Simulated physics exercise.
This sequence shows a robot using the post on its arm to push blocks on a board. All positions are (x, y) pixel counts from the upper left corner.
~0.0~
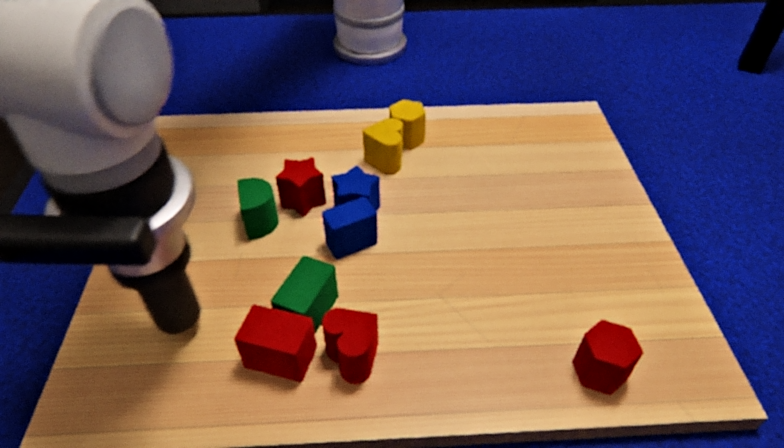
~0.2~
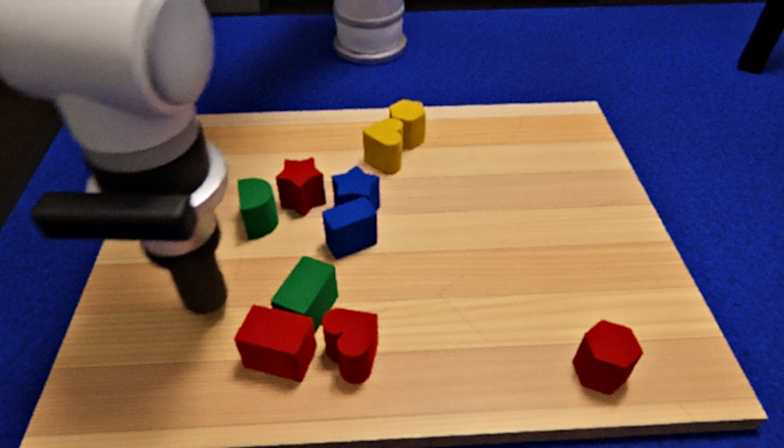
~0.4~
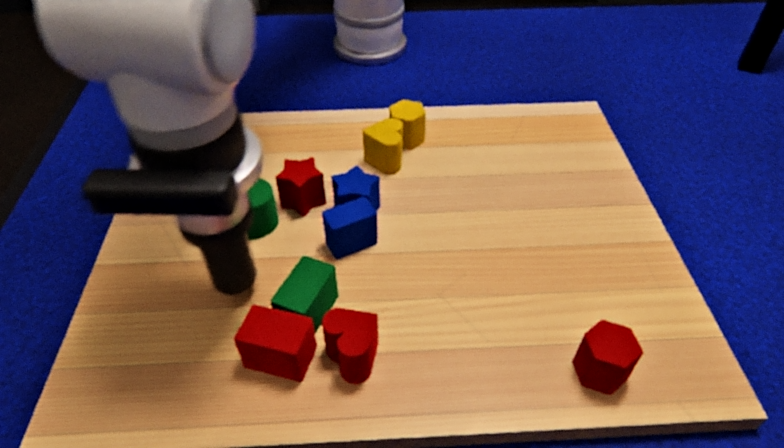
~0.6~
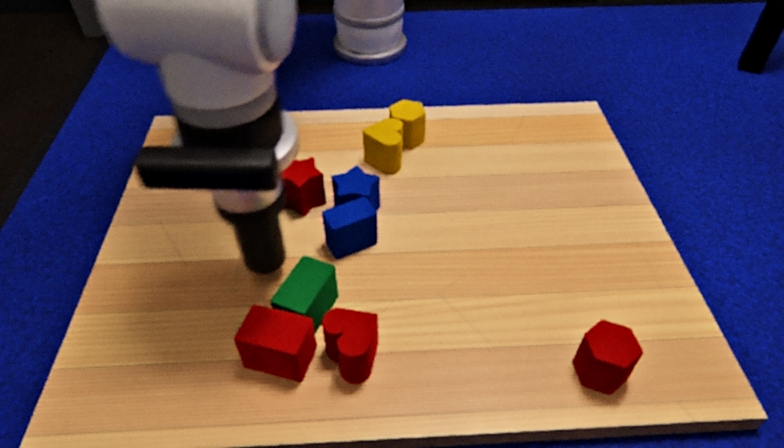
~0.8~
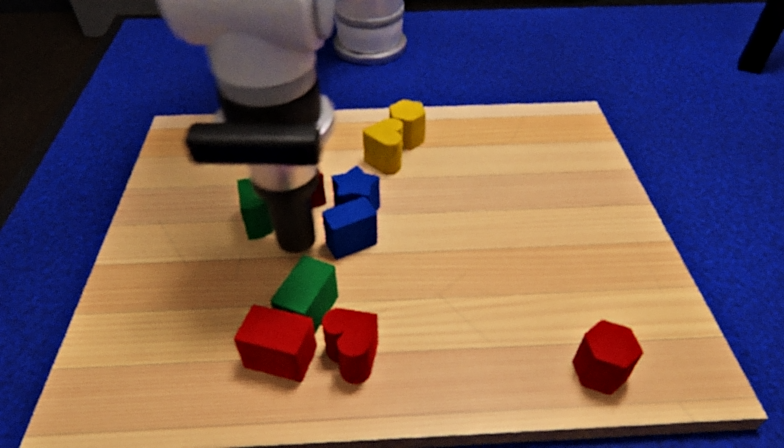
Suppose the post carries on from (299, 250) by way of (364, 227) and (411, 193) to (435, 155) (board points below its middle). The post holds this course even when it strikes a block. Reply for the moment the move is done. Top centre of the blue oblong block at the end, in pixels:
My best guess is (417, 205).
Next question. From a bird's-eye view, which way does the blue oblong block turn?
That block twists clockwise.
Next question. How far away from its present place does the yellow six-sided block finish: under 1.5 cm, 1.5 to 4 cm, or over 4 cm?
The answer will be the short band, under 1.5 cm.
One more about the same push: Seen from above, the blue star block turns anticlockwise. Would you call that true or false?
True.
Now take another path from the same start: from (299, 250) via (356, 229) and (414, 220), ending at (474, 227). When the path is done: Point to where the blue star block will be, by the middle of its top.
At roughly (384, 163).
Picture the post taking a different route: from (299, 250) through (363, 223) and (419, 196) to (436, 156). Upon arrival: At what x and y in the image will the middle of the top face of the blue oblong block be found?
The middle of its upper face should be somewhere near (412, 208).
On the path given first. One third of the way, post (365, 216); blue oblong block (405, 207), turned 55° clockwise; blue star block (365, 170).
Two thirds of the way, post (411, 183); blue oblong block (417, 205), turned 80° clockwise; blue star block (374, 156), turned 65° anticlockwise.
At the end, post (435, 145); blue oblong block (417, 205), turned 80° clockwise; blue star block (374, 156), turned 65° anticlockwise; yellow six-sided block not moved.
